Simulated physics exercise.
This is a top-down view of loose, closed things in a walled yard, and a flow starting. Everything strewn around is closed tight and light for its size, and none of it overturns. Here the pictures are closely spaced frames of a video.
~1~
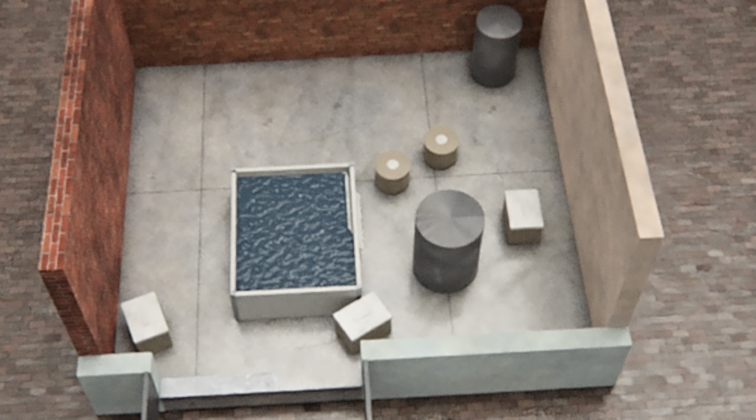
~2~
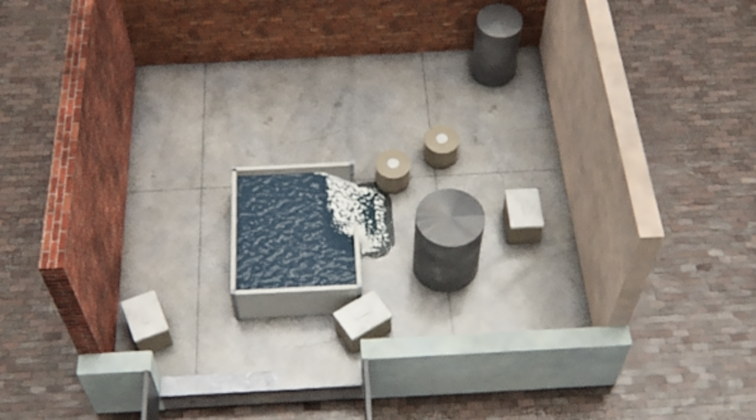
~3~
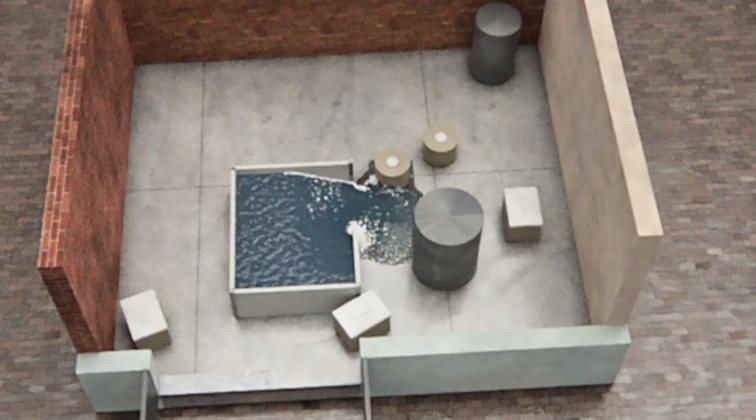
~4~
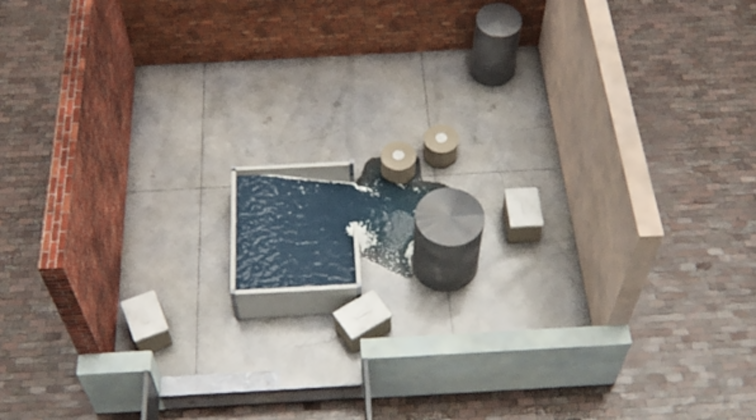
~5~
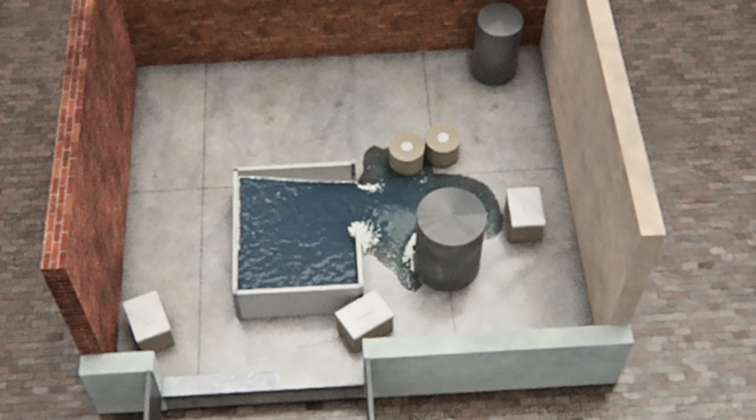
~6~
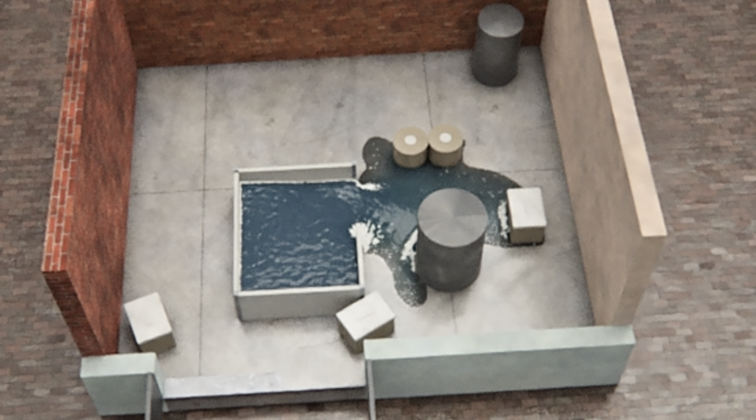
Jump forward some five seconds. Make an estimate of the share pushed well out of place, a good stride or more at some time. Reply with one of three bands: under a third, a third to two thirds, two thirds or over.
A third to two thirds.
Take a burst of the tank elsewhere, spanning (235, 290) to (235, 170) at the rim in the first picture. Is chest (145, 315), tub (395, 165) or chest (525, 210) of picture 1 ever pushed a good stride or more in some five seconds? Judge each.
Travels that far, falls short, falls short.
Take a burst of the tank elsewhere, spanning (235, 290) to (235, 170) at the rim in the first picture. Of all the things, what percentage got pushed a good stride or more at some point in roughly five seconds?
Close to 20 in a hundred.
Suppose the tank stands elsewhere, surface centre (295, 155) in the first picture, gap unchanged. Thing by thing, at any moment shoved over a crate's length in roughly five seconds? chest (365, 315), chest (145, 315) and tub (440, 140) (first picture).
Taking them in turn: Kept near its start; kept near its start; got sent well off.
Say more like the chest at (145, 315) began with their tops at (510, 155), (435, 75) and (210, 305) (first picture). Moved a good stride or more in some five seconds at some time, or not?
As listed: Yes, that far or more, short of that.
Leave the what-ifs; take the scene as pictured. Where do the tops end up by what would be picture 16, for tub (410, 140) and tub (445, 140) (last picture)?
The first top is close to (417, 54) and the second close to (498, 82).
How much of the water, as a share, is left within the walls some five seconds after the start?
Near 100 per cent.
A moment on, 1 of 5 are well off their spots; 0 afloat.
Next, 3 of 5 are well off their spots; 1 afloat.
Later, 3 of 5 are well off their spots; 2 afloat.
In the end, 3 of 5 are well off their spots, and 3 have been at some point; 2 afloat.
